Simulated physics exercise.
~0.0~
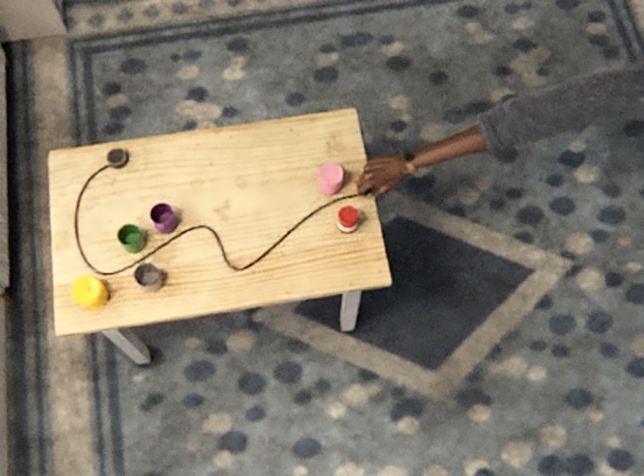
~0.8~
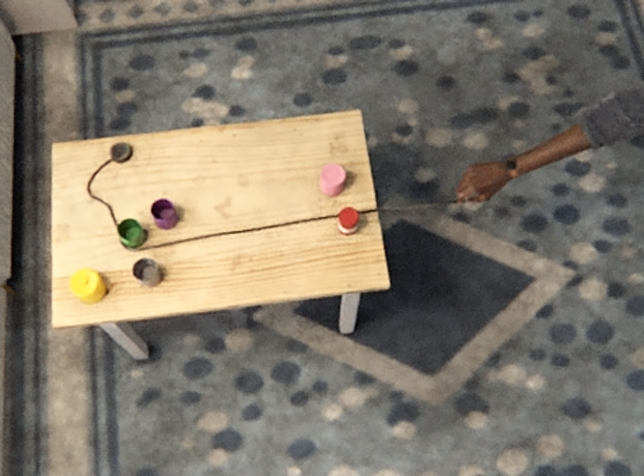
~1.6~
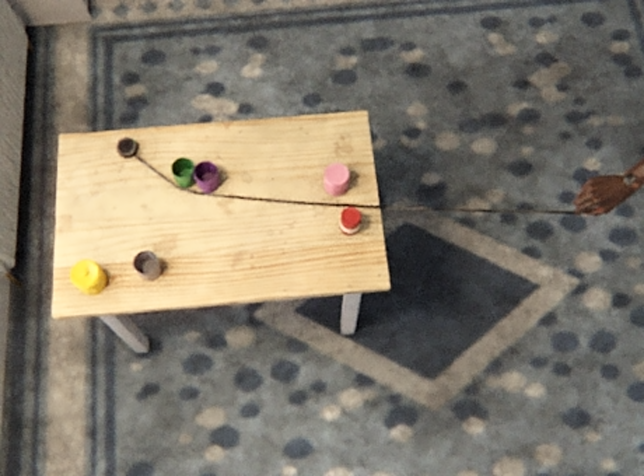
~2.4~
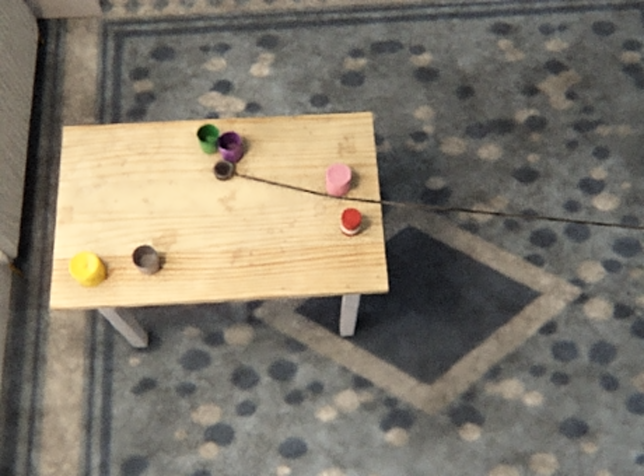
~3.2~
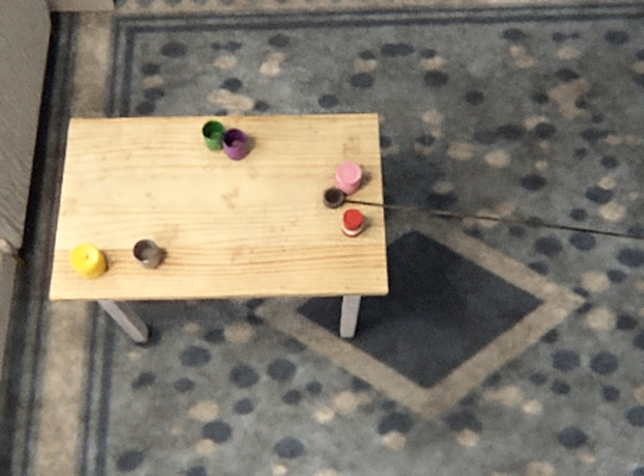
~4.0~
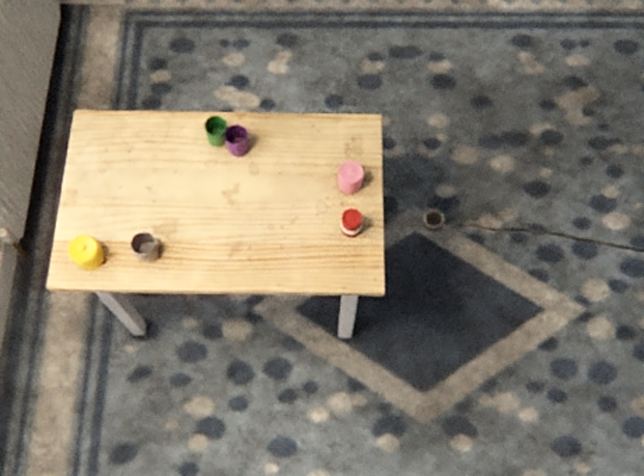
A hand pulls a black cord rightward, shifting the green and purple cups before its puck leaves the table.
